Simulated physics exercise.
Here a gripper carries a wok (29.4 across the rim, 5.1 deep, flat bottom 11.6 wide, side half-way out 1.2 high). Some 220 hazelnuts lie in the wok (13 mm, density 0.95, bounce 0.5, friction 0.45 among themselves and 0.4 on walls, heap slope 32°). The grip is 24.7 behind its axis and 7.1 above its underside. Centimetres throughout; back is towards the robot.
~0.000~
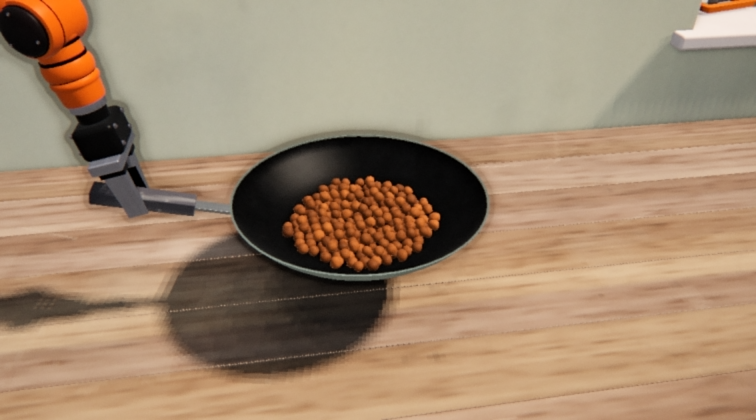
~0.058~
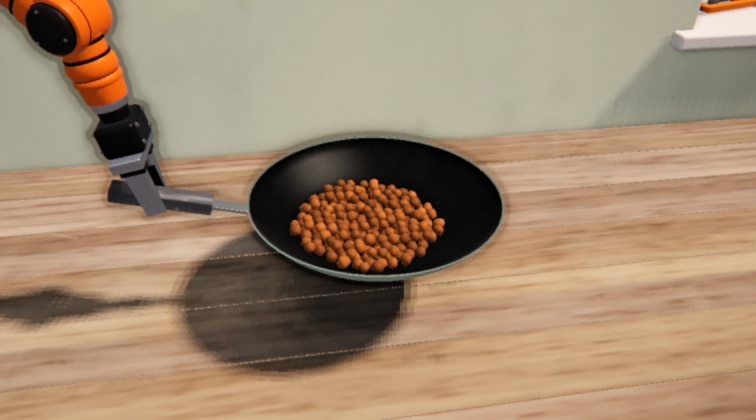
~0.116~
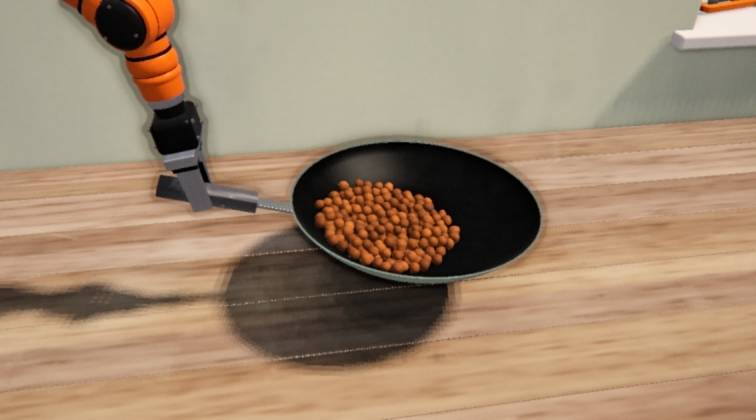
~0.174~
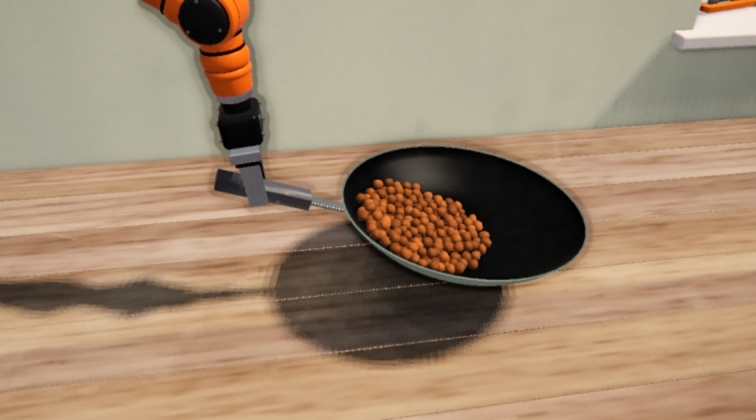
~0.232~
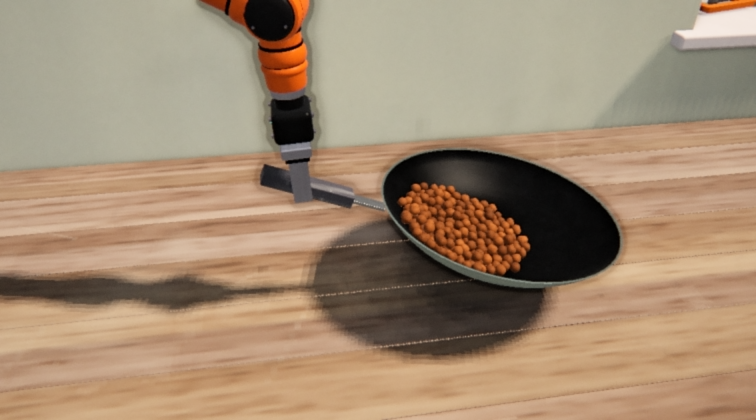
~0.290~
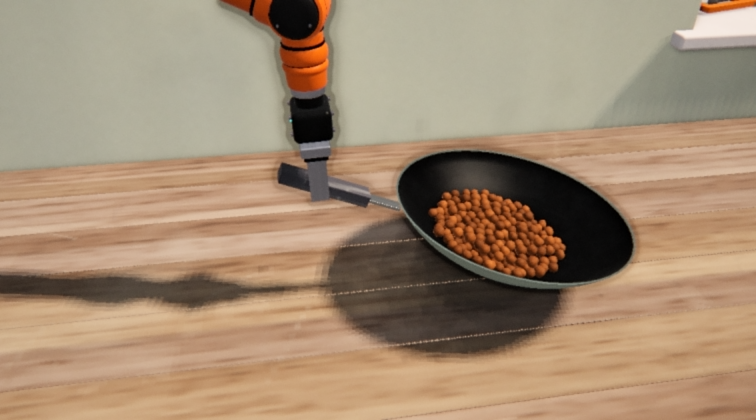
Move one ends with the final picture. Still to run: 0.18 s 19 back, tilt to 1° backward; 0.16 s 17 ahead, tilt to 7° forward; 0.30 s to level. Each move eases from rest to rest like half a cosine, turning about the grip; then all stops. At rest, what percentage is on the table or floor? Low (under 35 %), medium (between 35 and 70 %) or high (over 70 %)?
Share on the table or floor: Medium (between 35 and 70 %).
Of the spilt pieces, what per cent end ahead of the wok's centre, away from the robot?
Some 0 per cent.
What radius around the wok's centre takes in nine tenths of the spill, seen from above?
Some 65 cm.
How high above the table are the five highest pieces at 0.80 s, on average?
About 13 cm.
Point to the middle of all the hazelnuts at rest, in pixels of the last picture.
At about (477, 213).
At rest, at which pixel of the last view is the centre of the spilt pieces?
Near (251, 300).
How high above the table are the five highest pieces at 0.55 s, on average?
Roughly 29 cm.
After 0.55 s, tilted 3° forward, highest piece 30 above the table; 107 in the wok, 111 in flight or on a rim.
After 0.80 s, tilted 3° forward, highest piece 15 above the table; 121 in the wok, 74 on the table or floor, 23 in flight or on a rim.
After 1.13 s, level, highest piece 14 above the table; 120 in the wok, 98 on the table or floor.
After 2.18 s, level, highest piece 13 above the table; 120 in the wok, 98 on the table or floor.
At rest, 120 in the wok, 98 on the table or floor. That is 45 % on the table or floor.
